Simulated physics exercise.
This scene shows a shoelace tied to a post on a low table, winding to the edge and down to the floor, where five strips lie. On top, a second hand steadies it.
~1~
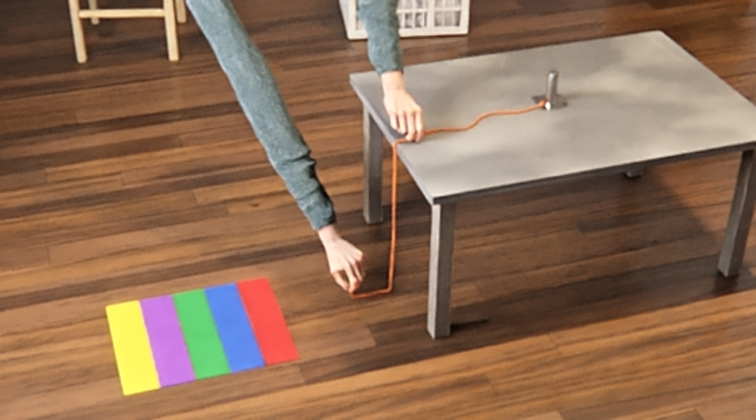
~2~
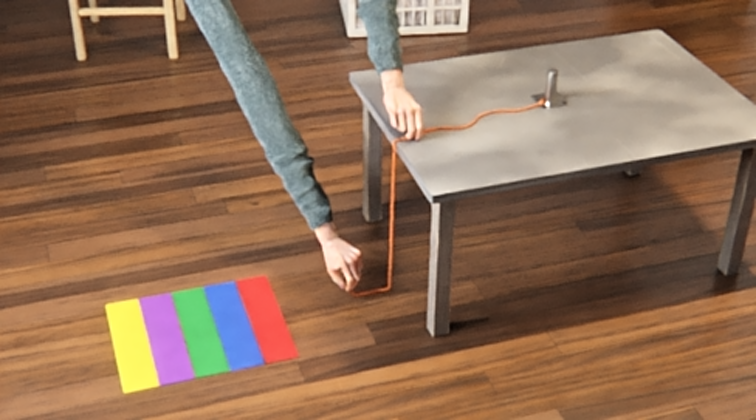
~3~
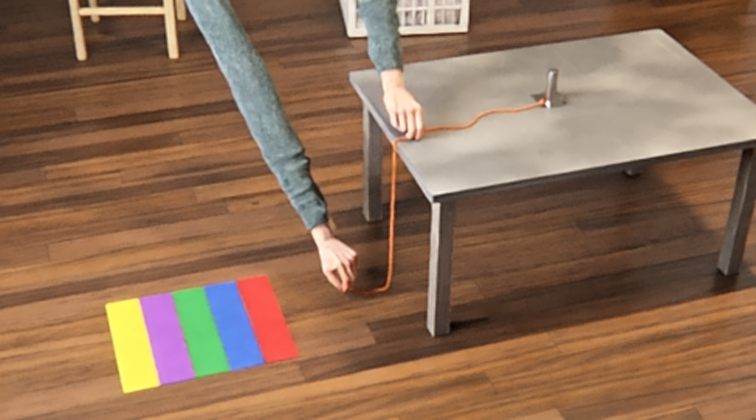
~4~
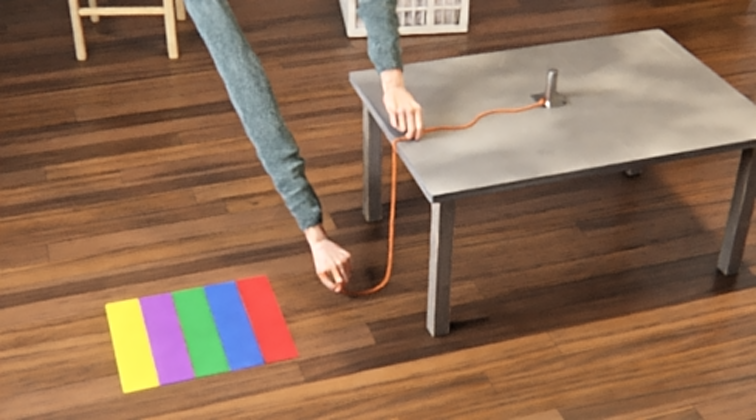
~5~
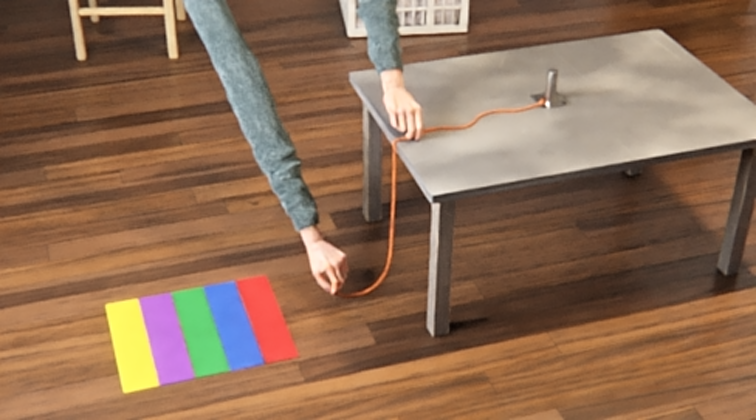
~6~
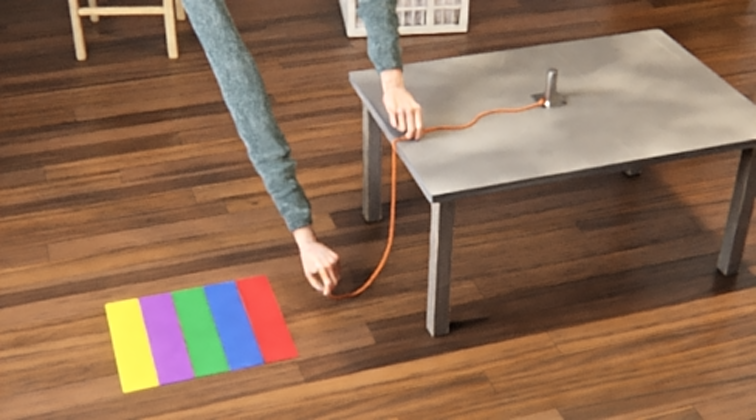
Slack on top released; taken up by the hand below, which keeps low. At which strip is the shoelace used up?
At the blue one.
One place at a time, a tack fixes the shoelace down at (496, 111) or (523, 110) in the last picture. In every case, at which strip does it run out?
Colour per try: Blue / blue.
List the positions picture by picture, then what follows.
In the first picture, end (350, 288); red (277, 346); blue (243, 353); green (209, 360); purple (174, 367); yellow (138, 374).
In the second picture, end (346, 287); shoelace through (524, 109) (474, 123) (419, 135) (393, 177) (392, 231) (390, 282).
In the third picture, end (343, 288).
In the fourth picture, end (336, 289); shoelace through (524, 109) (474, 122) (419, 135) (394, 177) (392, 231) (385, 281).
In the fifth picture, end (331, 290).
In the sixth picture, end (324, 291); shoelace through (524, 109) (474, 122) (419, 135) (394, 177) (392, 231) (370, 281).
A little later, end near (295, 297); short of the strips.
Next, end near (254, 305); over red.
When it is tight, end near (229, 309); over blue. It gets as far as the blue strip.
